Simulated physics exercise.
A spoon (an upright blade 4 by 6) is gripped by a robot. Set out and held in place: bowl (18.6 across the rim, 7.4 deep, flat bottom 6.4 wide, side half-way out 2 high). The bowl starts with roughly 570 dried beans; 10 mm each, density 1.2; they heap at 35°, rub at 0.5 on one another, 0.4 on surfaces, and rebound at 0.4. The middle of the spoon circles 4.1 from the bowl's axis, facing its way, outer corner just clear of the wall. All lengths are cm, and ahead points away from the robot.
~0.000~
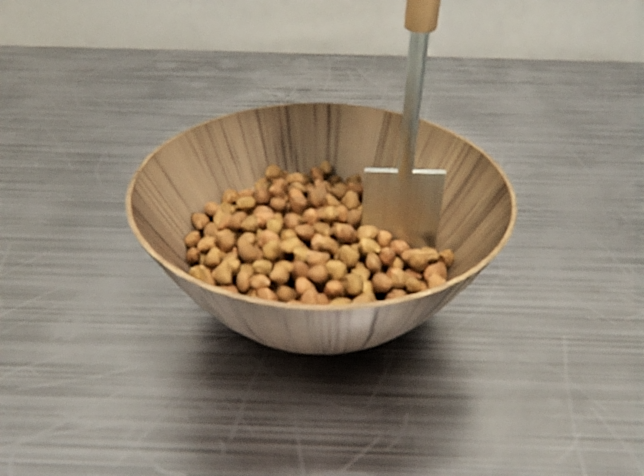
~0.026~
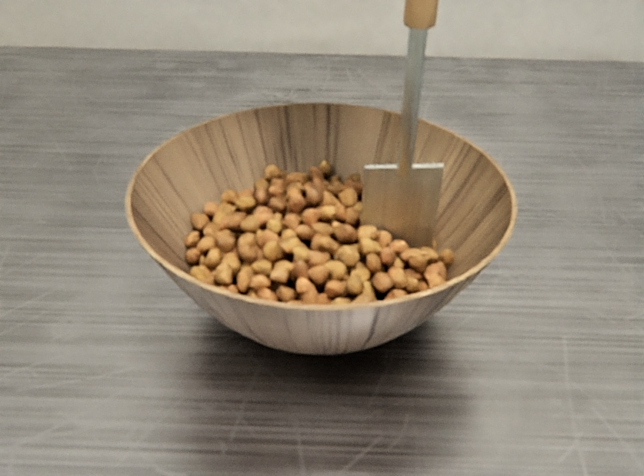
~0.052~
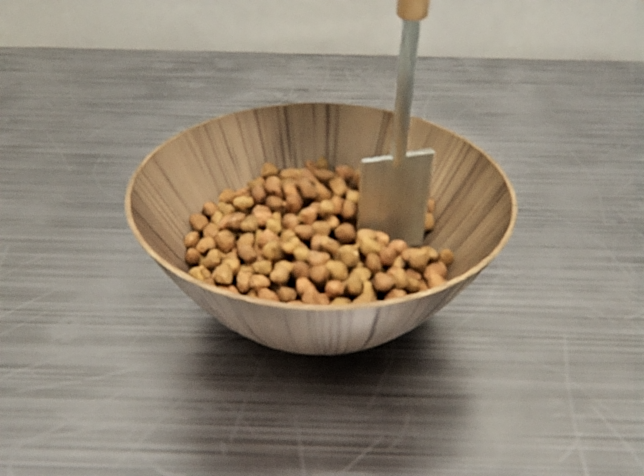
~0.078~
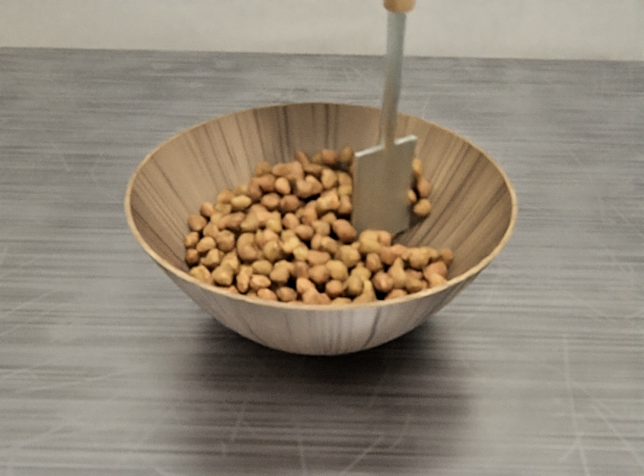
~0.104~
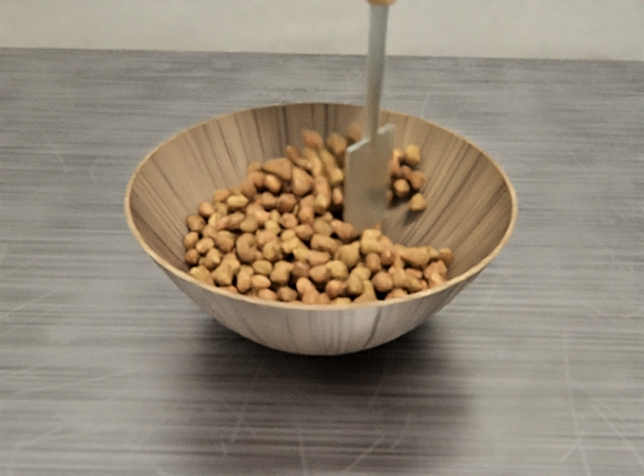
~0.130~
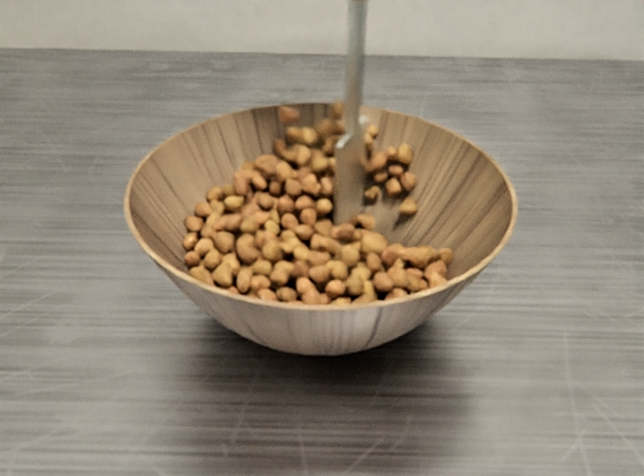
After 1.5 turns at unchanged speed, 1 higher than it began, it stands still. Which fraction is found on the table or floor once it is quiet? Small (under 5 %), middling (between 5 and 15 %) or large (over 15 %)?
On the table or floor the share is middling, between 5 and 15 %.
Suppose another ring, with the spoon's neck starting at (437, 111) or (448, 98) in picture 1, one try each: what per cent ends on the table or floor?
About 5 and 0 per cent.
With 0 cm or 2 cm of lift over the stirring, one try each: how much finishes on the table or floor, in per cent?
About 10 and 10 per cent.
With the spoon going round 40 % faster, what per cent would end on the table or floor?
Then about 20 per cent.
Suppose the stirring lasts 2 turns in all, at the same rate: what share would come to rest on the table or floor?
In that case some 10 per cent.
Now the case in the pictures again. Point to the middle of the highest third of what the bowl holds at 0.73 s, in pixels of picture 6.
At about (318, 174).
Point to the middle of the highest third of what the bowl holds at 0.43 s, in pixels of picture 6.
Near (327, 275).
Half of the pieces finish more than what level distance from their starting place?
Some 8 cm.
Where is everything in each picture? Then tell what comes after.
In the first frame, spoon neck at (408, 143), 0° round; upper third of the load around (319, 237), from x 190 to 445, top at y 170; 573 in the bowl.
In the second frame, spoon neck at (407, 139), 5° round; upper third of the load around (319, 235), from x 190 to 445, top at y 170.
In the third frame, spoon neck at (401, 129), 20° round; upper third of the load around (320, 223), from x 190 to 445, top at y 165.
In the fourth frame, spoon neck at (389, 119), 35° round; upper third of the load around (319, 212), from x 190 to 445, top at y 155.
In the fifth frame, spoon neck at (373, 111), 51° round; upper third of the load around (313, 204), from x 190 to 445, top at y 135.
In the sixth frame, spoon neck at (353, 105), 67° round; upper third of the load around (305, 200), from x 190 to 445, top at y 110; 573 in the bowl.
After 0.43 s, 251° round, highest piece 10 above the table; 556 in the bowl, 10 on the table or floor, 7 in flight or on the tool.
After 0.73 s, 76° round, highest piece 9 above the table; 534 in the bowl, 36 on the table or floor, 3 in flight or on the tool.
After 1.08 s, 180° round, highest piece 8 above the table; 529 in the bowl, 44 on the table or floor.
After 1.78 s, 180° round, highest piece 8 above the table; 529 in the bowl, 44 on the table or floor.
At rest, 529 in the bowl, 44 on the table or floor. That is 8 % on the table or floor.
